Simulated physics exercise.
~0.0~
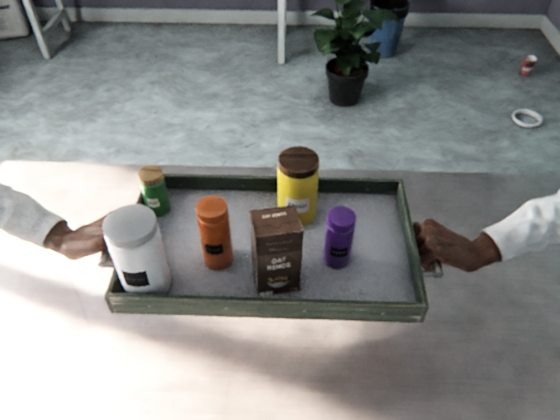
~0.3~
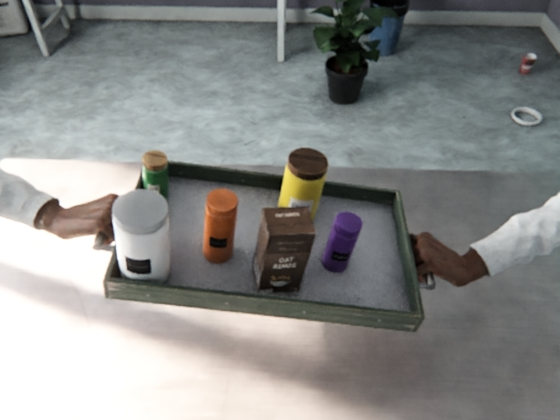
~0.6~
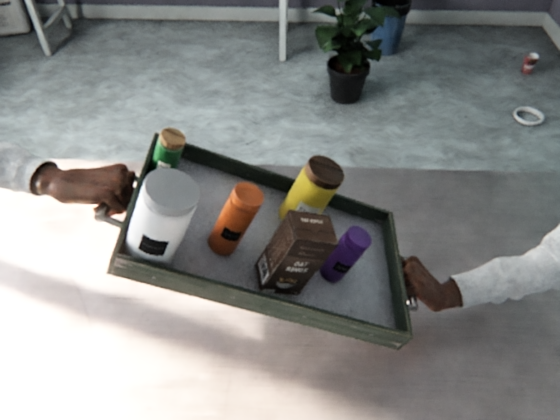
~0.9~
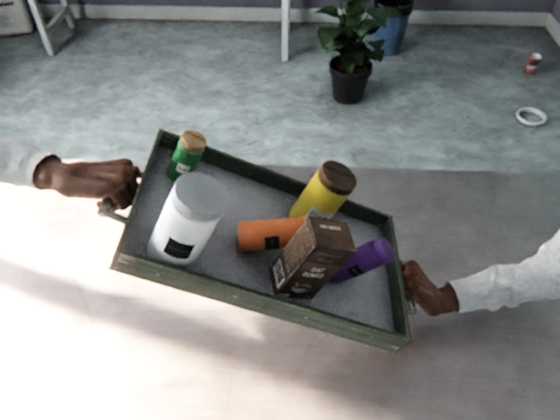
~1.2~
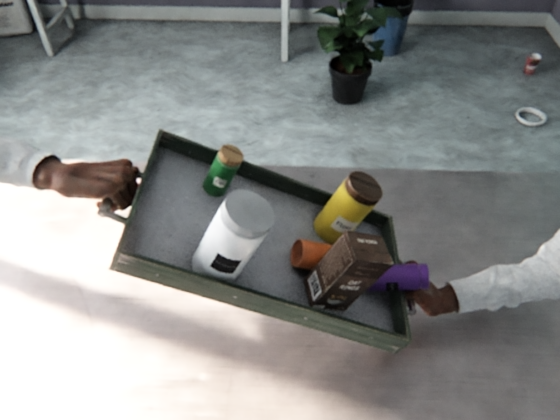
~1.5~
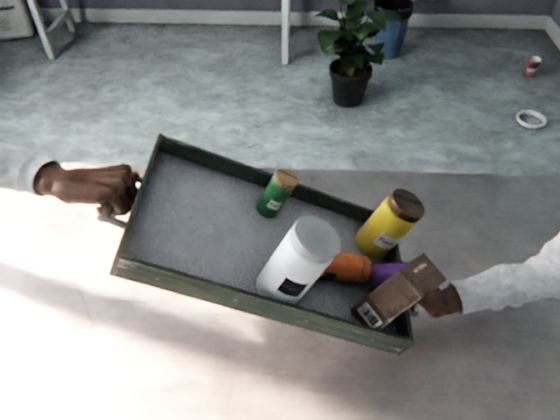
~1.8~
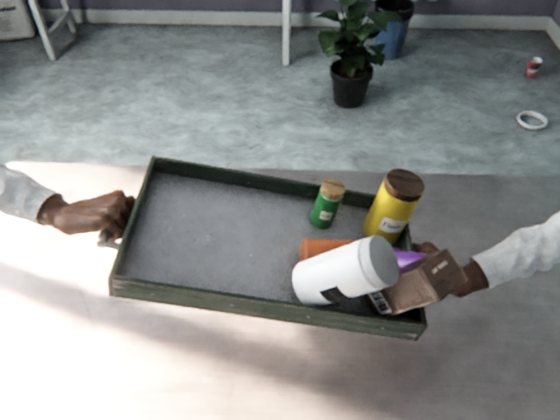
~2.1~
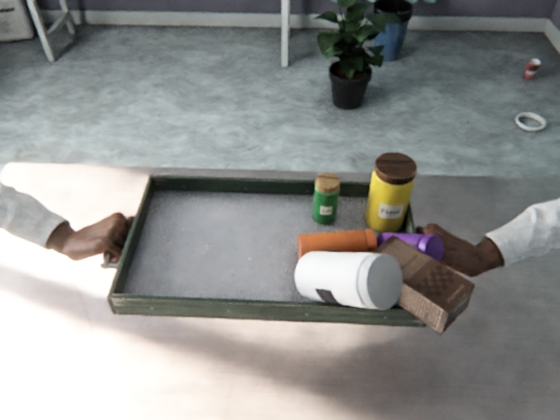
In a grey-floored room, two hands tilting a tray right and levelling it, containers sliding and four toppling, green and yellow standing.
